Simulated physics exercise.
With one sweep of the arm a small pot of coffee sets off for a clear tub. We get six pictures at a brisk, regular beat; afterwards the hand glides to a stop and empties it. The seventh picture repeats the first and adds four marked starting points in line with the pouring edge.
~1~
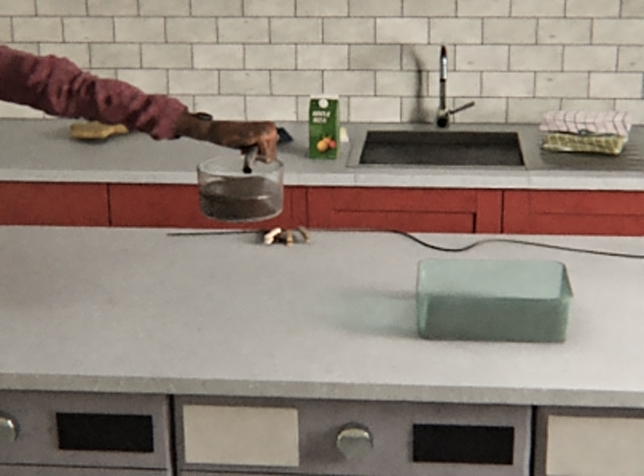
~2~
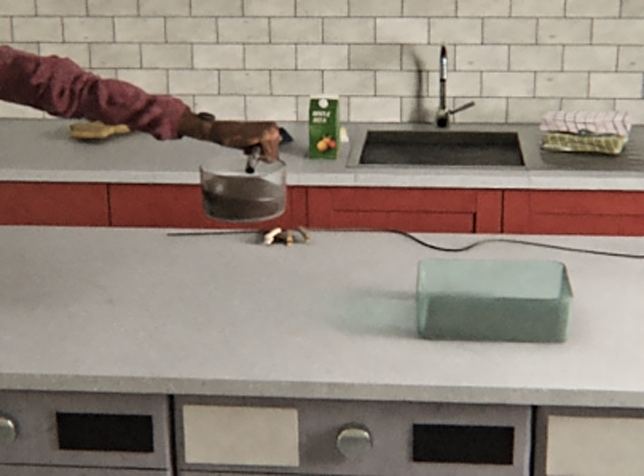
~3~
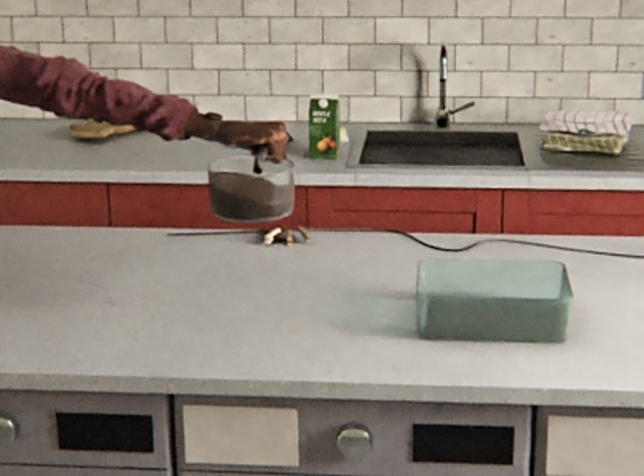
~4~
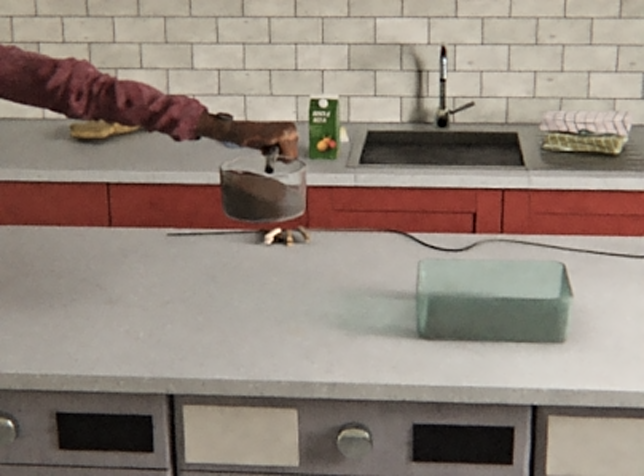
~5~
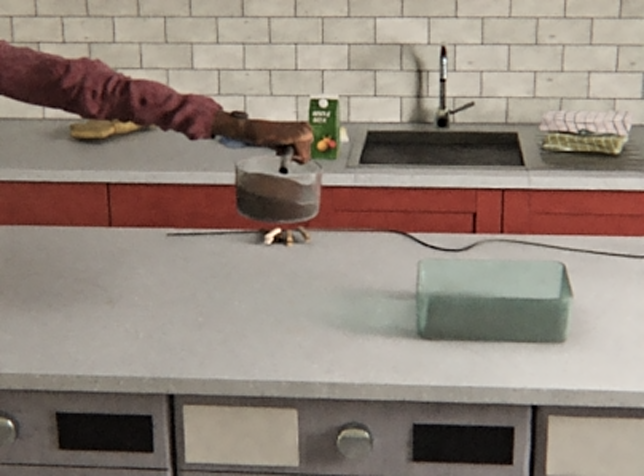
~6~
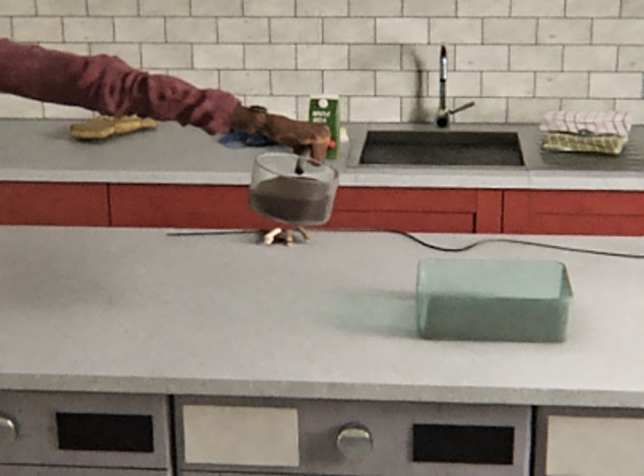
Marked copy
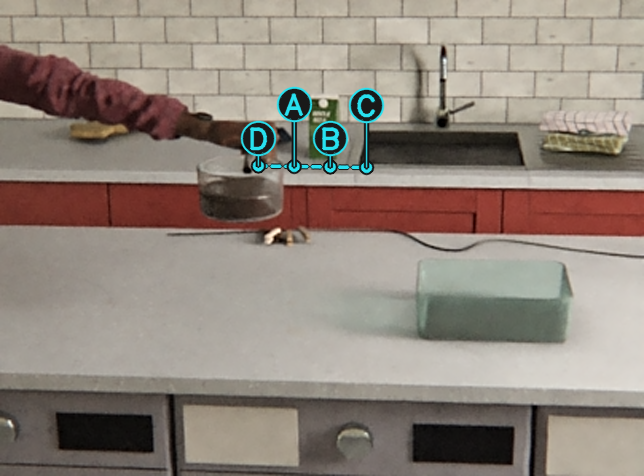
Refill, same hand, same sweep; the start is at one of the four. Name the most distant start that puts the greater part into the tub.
The limit is B.
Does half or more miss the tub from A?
Yes, it does.
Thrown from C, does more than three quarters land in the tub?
Yes, clearly.
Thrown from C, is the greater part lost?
No.
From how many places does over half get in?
Two.
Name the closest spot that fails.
That would be A.
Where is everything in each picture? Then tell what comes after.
Upright, lip at (281, 166); tub from (418, 336) to (569, 340); nothing has left yet, in the first picture.
Upright, lip at (284, 166); nothing has left yet, in the second picture.
Upright, lip at (292, 166); nothing has left yet, in the third picture.
Upright, lip at (304, 166); nothing has left yet, in the fourth picture.
Tipped about 3°, lip at (320, 168); nothing has left yet, in the fifth picture.
Tipped about 12°, lip at (338, 176); nothing has left yet, in the sixth picture.
In cyan, A at (294, 166); B at (330, 166); C at (366, 167); D at (258, 166).
For spot A, about 32 % lands in the tub, 64 % falls short and 4 % goes beside or beyond.
For spot B, about 80 % lands in the tub, 13 % falls short and 6 % goes beside or beyond.
For spot C, about 87 % lands in the tub, 1 % falls short and 11 % goes beside or beyond.
For spot D, about 0 % lands in the tub, 99 % falls short.
